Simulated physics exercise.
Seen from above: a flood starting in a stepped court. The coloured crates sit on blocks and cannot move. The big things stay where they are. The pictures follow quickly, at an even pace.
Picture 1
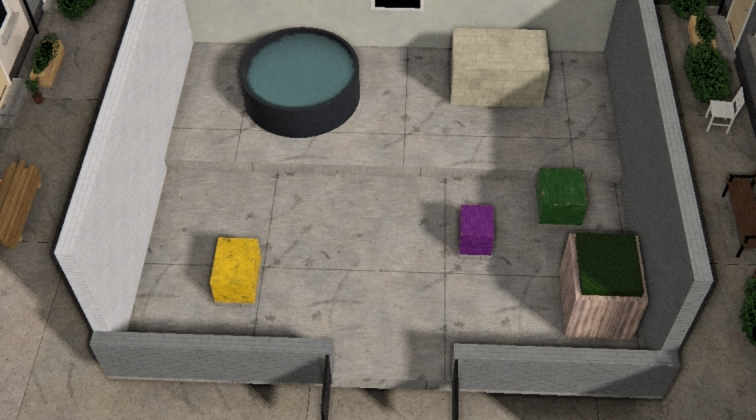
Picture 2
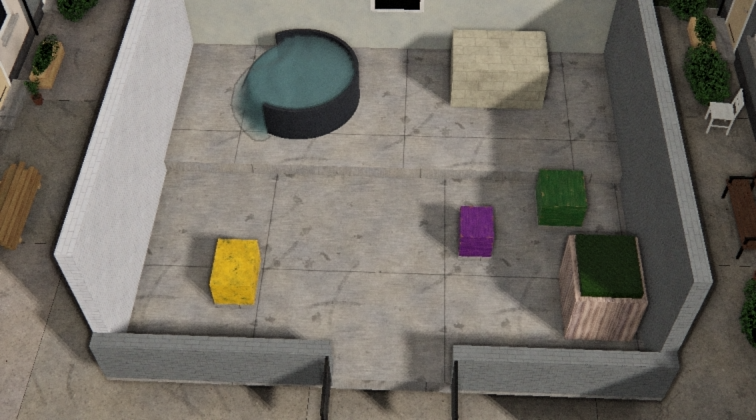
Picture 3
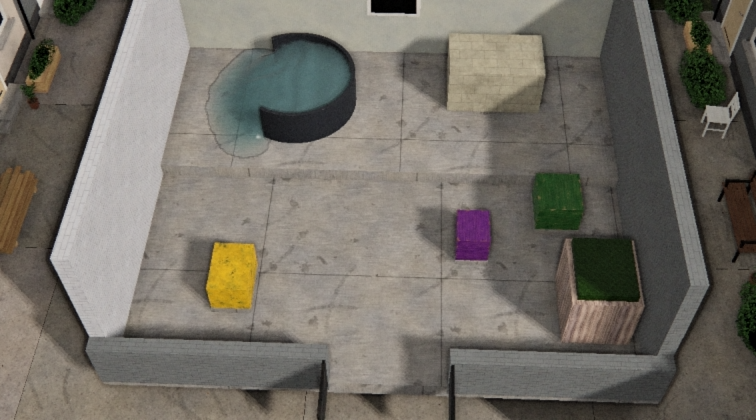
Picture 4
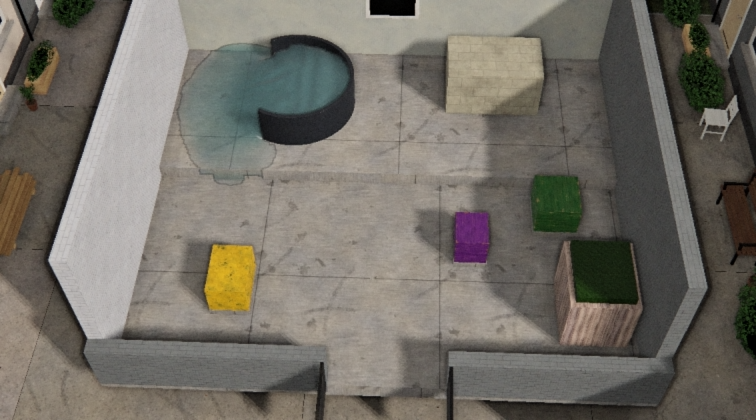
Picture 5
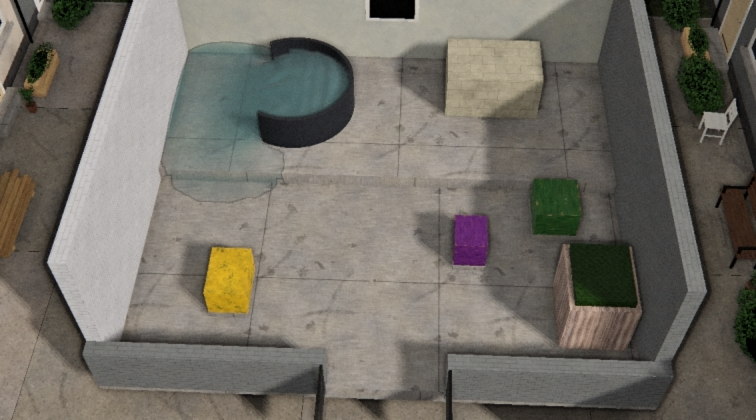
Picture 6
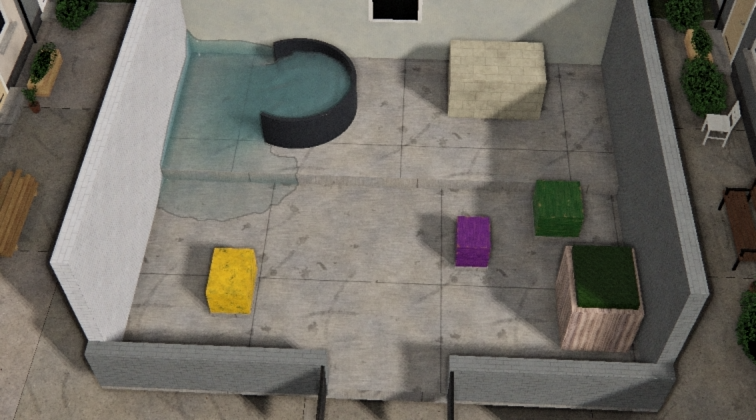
Water pours from a gap in the round pool's left side and spreads across the court.
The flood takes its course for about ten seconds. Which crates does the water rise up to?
In the end: The yellow crate is soaked; the purple crate keeps dry; the green crate keeps dry.
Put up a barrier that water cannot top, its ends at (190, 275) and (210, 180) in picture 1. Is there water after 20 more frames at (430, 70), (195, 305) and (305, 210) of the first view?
In turn: Flooded, wet, wet.
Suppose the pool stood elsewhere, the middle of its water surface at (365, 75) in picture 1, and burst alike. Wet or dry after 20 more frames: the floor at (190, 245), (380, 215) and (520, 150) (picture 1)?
In that order: Covered, dry, clear.
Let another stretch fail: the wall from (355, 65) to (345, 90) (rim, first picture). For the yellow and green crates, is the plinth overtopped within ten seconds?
One by one: The yellow one escapes it, the green one ends up wet.
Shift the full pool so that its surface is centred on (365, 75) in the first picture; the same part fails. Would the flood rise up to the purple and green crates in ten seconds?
One by one: The purple one escapes it; the green one remains dry.
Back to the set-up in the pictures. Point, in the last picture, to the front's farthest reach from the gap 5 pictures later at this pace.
Close to (132, 306).
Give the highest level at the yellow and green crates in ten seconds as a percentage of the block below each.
Near 170 and 60 in a hundred.
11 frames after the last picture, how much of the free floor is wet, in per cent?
I make it 20 per cent.
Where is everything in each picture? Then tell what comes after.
The first picture shows still water in the pool at (299, 70).
In the second picture, the front is at (260, 139), out from the gap at (246, 86).
In the third picture, water pours out at (243, 93) and has run to a hidden place.
In the fourth picture, the front is at (210, 169), out from the gap at (242, 96).
In the fifth picture, the front is at (231, 199), out from the gap at (242, 99).
In the sixth picture, water pours out at (245, 100) and has run to (177, 211).
A moment on, water covers 15 % of the floor; the yellow crate water round its plinth, the purple crate not reached, the green crate not reached.
Next, water covers 20 % of the floor; the yellow crate water round its plinth, the purple crate not reached, the green crate not reached.
Then, water covers 40 % of the floor; the yellow crate water round its plinth, the purple crate not reached, the green crate not reached.
Later, water covers 65 % of the floor; the yellow crate water round its plinth, the purple crate water round its plinth, the green crate not reached.
In the end, water covers 80 % of the floor; the yellow crate was topped, the purple crate stayed above the water, the green crate stayed above the water.
